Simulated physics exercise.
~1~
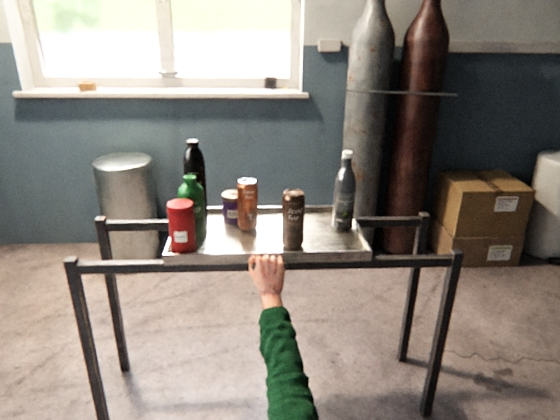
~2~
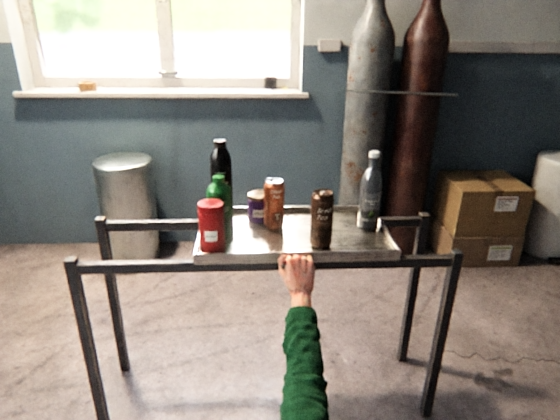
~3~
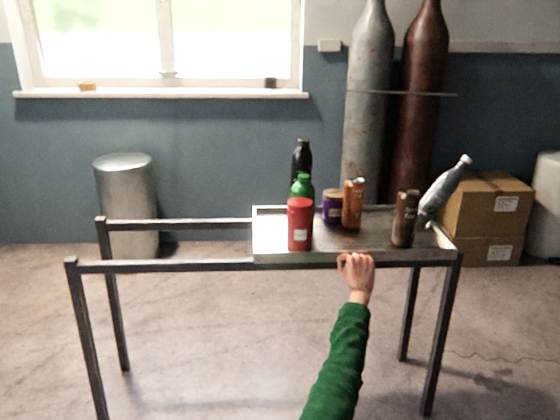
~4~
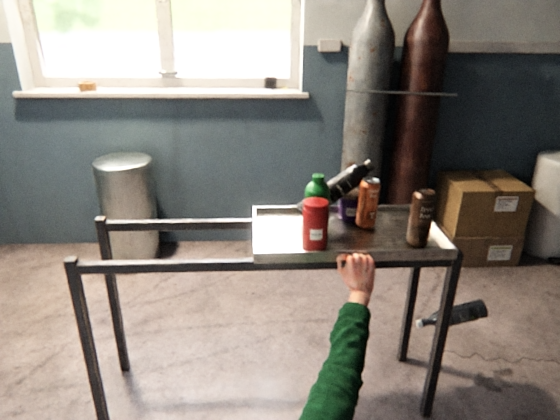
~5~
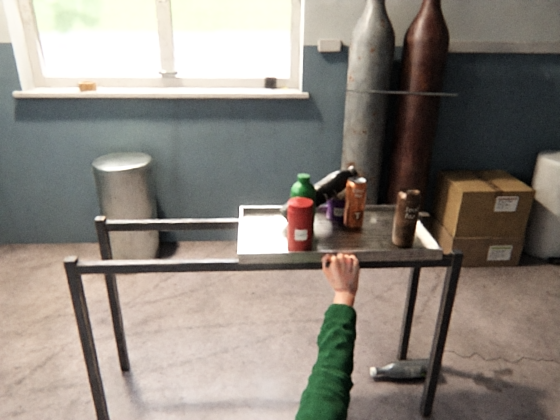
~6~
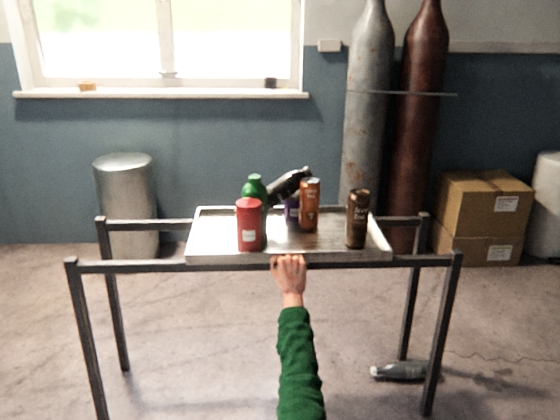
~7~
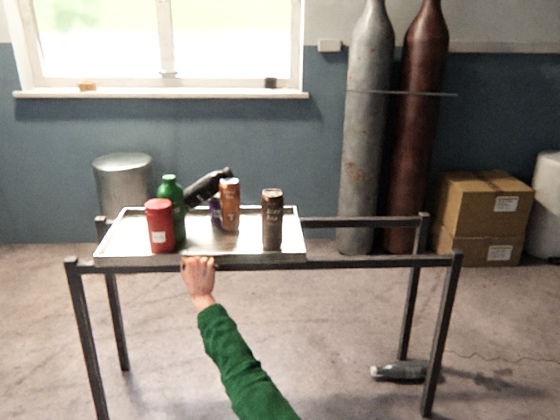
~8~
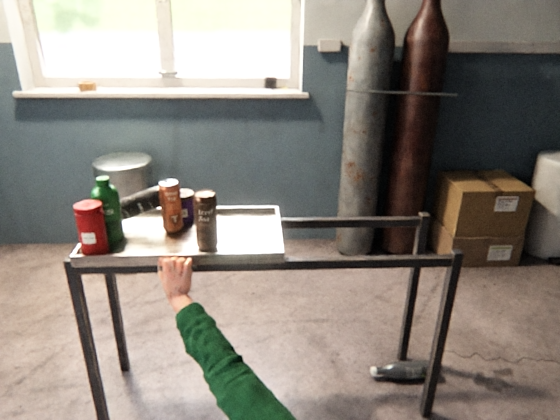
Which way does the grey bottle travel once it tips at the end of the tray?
It drops downward, past the end of the frame, and comes to lie on the floor.
